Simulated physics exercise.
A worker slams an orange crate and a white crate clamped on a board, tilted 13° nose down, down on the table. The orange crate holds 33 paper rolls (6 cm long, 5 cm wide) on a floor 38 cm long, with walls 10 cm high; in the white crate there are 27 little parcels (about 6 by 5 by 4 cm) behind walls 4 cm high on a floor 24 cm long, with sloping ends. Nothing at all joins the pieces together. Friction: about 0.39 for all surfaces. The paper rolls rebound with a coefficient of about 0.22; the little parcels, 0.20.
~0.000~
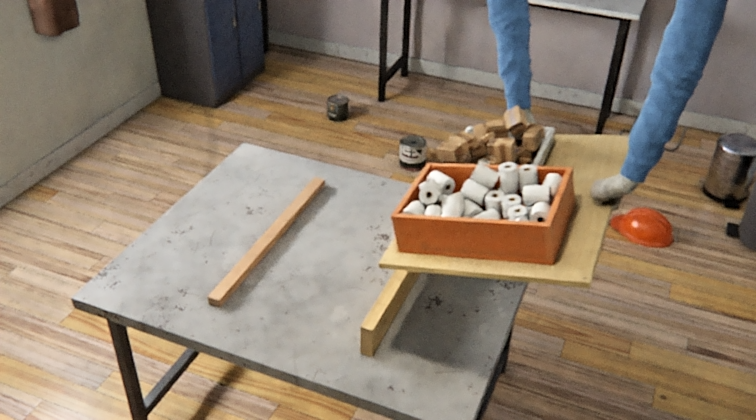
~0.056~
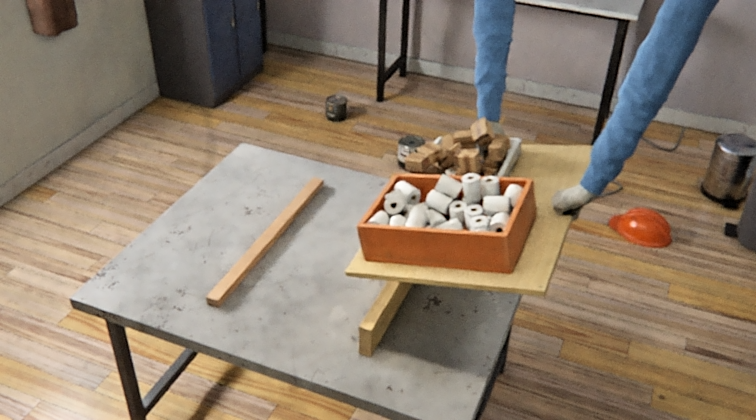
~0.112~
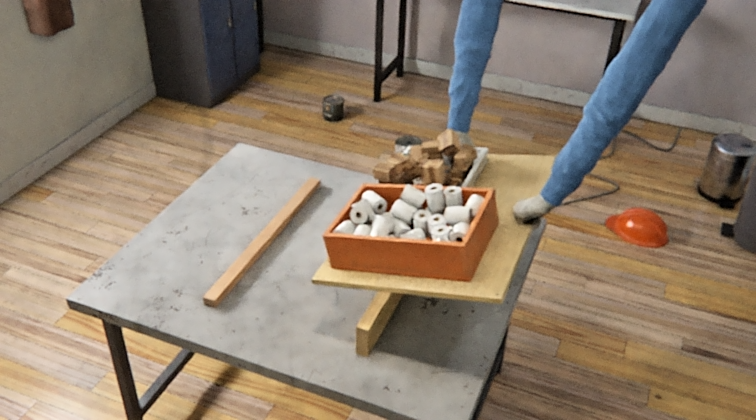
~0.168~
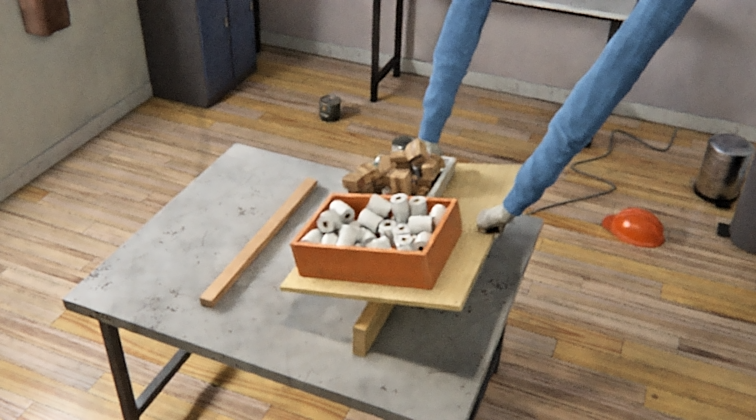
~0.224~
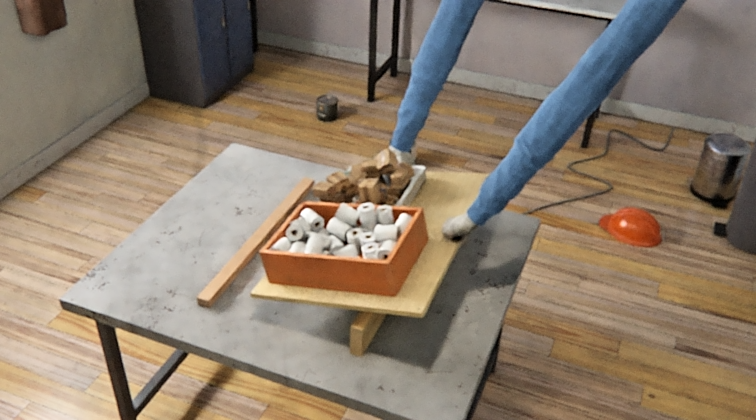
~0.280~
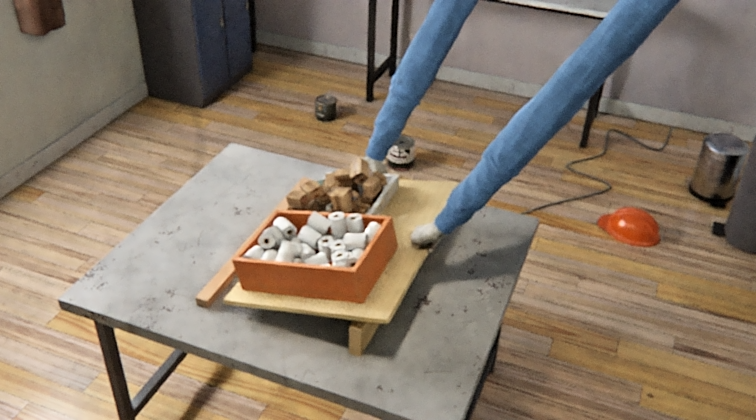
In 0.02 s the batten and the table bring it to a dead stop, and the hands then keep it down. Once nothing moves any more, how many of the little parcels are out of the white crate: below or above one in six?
More than a sixth are out.
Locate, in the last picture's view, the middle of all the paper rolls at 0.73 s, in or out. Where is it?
Somewhere around pixel (277, 253).
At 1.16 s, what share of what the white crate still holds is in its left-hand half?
Near 80 per cent.
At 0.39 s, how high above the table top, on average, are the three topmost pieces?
On average roughly 20 centimetres up.
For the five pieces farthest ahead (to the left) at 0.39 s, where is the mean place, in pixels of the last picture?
Their mean place is roughly (269, 201) in the last picture.
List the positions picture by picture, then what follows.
In the first picture (places track the rim corner closest to us here, unless another is named; the camera pans a little), white crate (by its farthest rim corner) (471, 127); orange crate (545, 224); 62 cm to go; all still inside.
White crate (441, 138); orange crate (502, 234); 51 cm to go, in the second picture.
White crate (411, 147); orange crate (461, 244); 40 cm to go, in the third picture.
White crate (382, 156); orange crate (421, 253); 29 cm to go, in the fourth picture.
White crate (354, 165); orange crate (385, 262); 18 cm to go, in the fifth picture.
White crate (329, 173); orange crate (352, 270); 7 cm to go; all still inside, in the sixth picture.
After 0.31 s, the board stops.
After 0.39 s, the orange crate has all 33 and the white crate is down by 4 of 27.
After 0.51 s, the orange crate has all 33 and the white crate is down by 9 of 27.
After 0.73 s, the orange crate is down by 1 of 33 and the white crate is down by 10 of 27.
Outcome (at 1.16 s), the orange crate is down by 1 of 33 and the white crate is down by 12 of 27. Asked share, 12 of 27, 44 per cent.
